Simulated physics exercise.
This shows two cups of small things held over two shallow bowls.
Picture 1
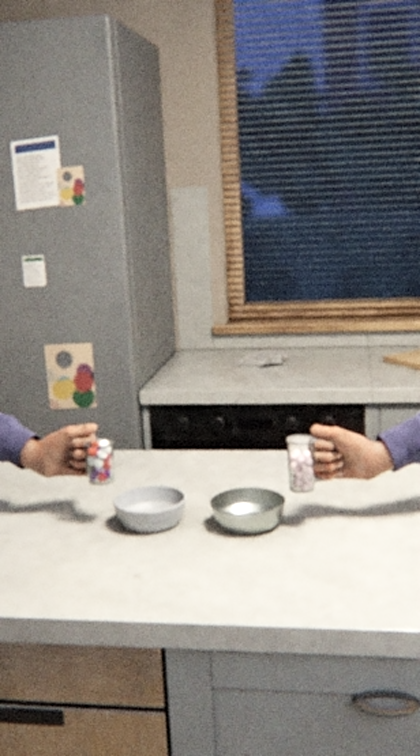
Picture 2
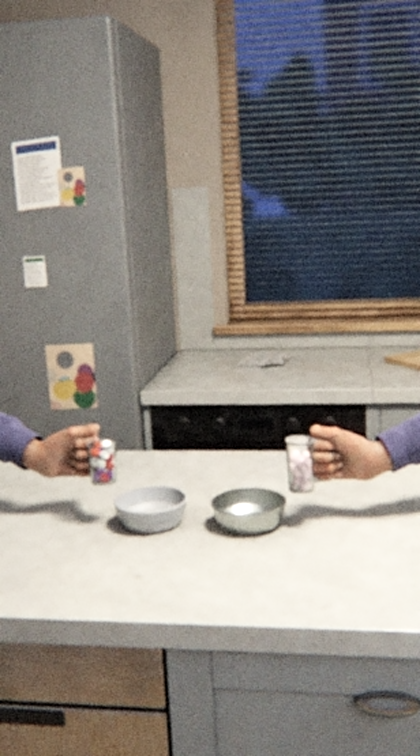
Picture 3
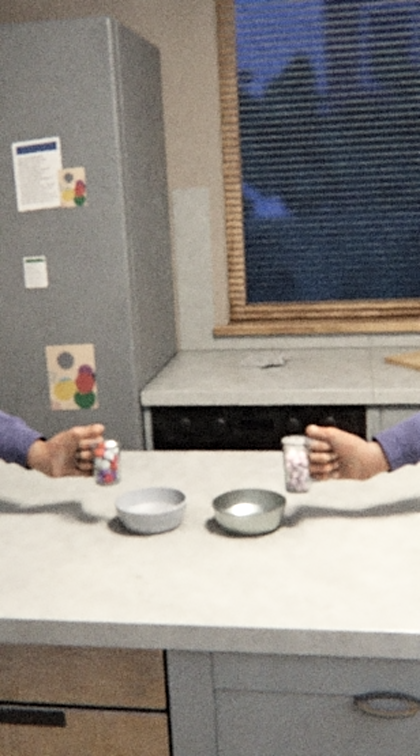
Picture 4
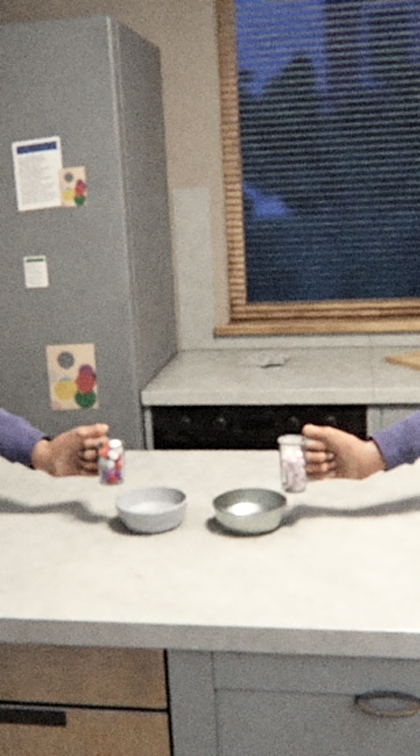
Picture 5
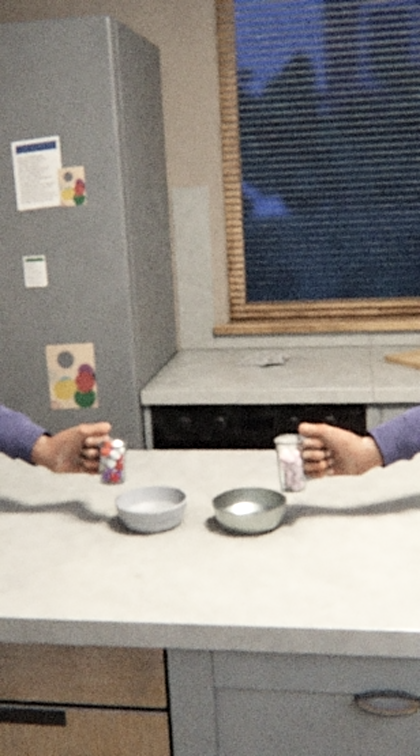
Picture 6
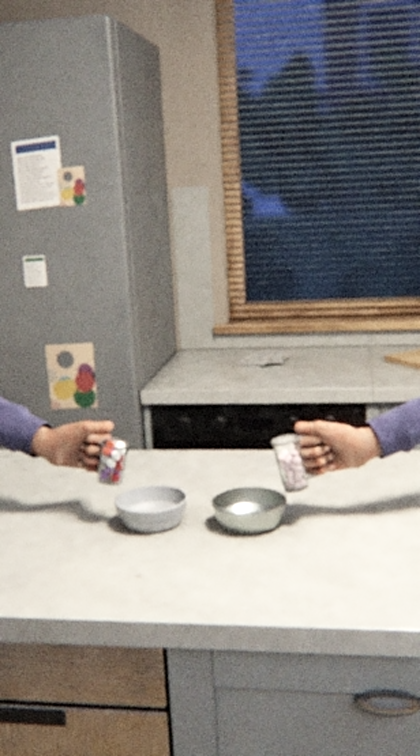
Two hands move small jars of little colored pieces slightly inward, then tilt them a little.
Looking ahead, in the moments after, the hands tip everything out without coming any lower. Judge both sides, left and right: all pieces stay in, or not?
Left dish - all stay in; right dish - all stay in.
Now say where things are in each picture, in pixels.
The first frame shows left dish near (142, 514), empty; left cup near (100, 462), holding glass marbles, just above its dish; right dish near (243, 517), empty; right cup near (301, 464), holding sugar pearls, just above its dish.
The second frame shows left cup near (103, 463), upright; right cup near (300, 465), upright.
The third frame shows left cup near (107, 463), upright; right cup near (297, 465), upright.
The fourth frame shows left cup near (111, 463), upright; right cup near (293, 465), upright.
The fifth frame shows left cup near (112, 462), tipped 3°; right cup near (291, 464), tipped 3°.
The sixth frame shows left dish near (143, 514); left cup near (112, 462), tipped 11°; right dish near (245, 516); right cup near (291, 464), tipped 11°.
Then, 0.47 s on from there, left, the whole lot still in the cup; right, the whole lot still in the cup.
Then, 0.97 s on from there, left, all but a few still in the cup, a little in the dish; right, the whole lot still in the cup.
Then, 1.56 s on from there, left, the whole lot in the dish; right, the whole lot in the dish.
In the end, left, the whole lot in the dish, none at all outside the dish; right, the whole lot in the dish, none at all outside the dish.
